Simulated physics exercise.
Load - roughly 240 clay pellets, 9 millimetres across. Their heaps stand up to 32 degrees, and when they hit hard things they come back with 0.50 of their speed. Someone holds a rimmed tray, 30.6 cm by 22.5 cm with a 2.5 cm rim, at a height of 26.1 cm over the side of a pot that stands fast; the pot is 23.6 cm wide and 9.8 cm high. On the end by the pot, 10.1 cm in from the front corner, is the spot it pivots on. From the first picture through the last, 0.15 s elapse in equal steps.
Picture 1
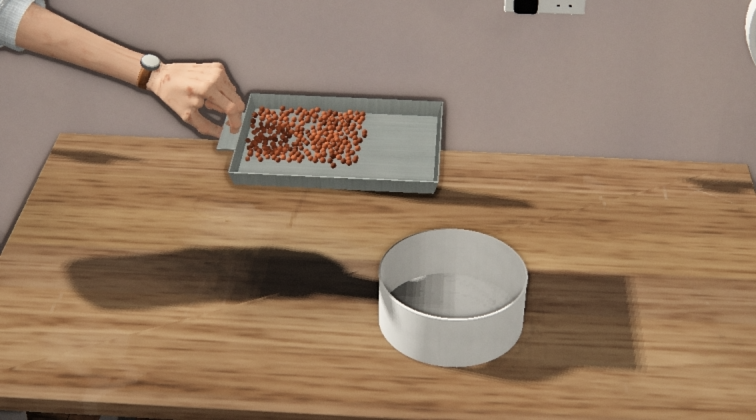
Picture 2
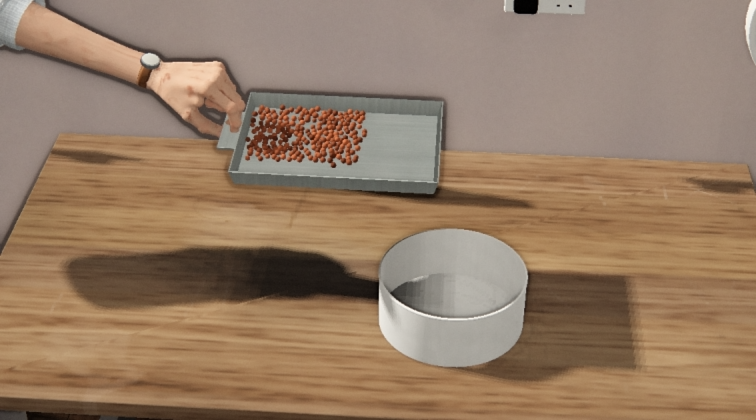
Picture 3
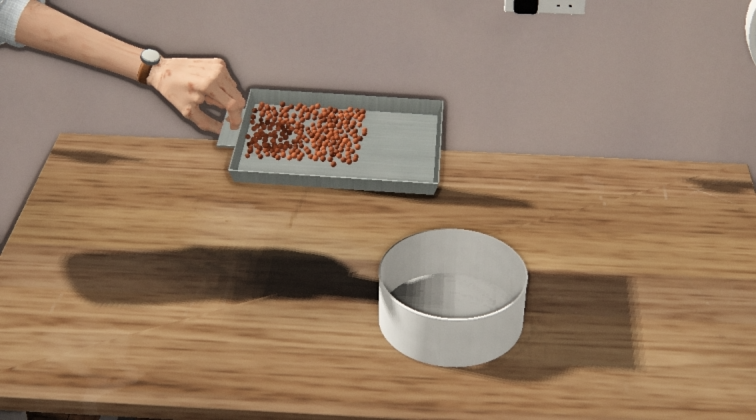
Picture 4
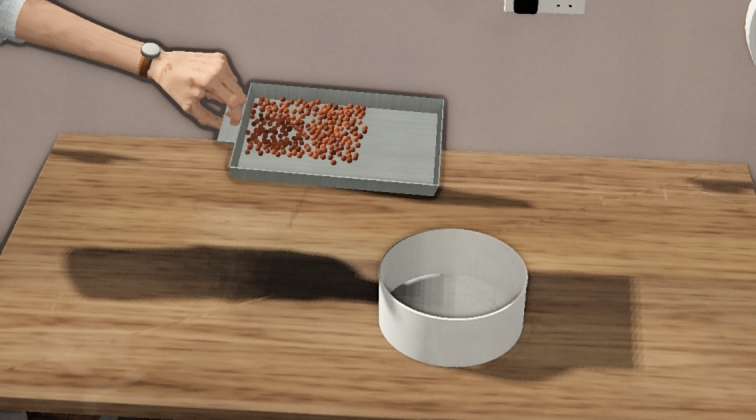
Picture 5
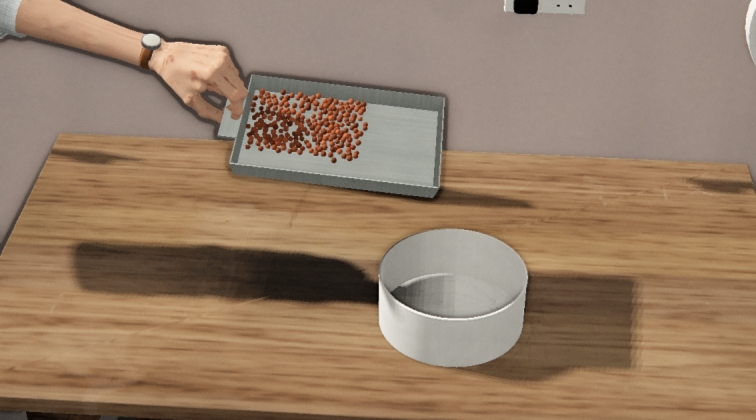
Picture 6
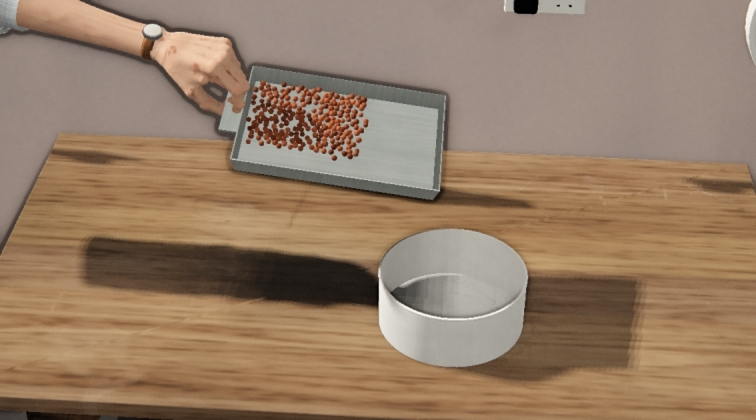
On a wooden table, a hand slowly raising the left end of a tray of small reddish-brown pellets, an empty pot standing still.
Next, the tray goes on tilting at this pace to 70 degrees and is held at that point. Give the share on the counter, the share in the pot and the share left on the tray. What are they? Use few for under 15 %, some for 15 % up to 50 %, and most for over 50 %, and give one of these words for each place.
Counter: Few, pot: Most, tray: Some.
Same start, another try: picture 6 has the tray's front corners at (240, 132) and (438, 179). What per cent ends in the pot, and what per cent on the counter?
Per cent by place - pot 5, counter 60.
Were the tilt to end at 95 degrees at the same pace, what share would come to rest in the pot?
That comes out at some 100 per cent.
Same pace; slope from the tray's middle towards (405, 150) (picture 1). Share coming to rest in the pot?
Roughly 10 per cent.
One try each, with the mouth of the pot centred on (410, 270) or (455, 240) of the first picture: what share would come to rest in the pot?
In order, about 65 and about 30 per cent.
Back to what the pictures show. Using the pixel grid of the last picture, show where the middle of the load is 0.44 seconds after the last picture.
By then the middle of the load sits around (384, 165).
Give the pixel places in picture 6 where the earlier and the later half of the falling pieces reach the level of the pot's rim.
Roughly (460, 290) to start, and after that (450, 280).
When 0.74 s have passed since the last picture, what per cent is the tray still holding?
Something like 35 percent, roughly.
Then, 0.26 s after the last picture, tilt 40 degrees; the tray holds 100 %, the pot 0 %.
Then, 0.44 s after the last picture, tilt 60 degrees; the tray holds 100 %, the pot 0 %.
Then, 0.74 s after the last picture, tilt 70 degrees; the tray holds 35 %, the pot 55 %.
In the end, counter 0 %, pot 75 %, tray 25 %.
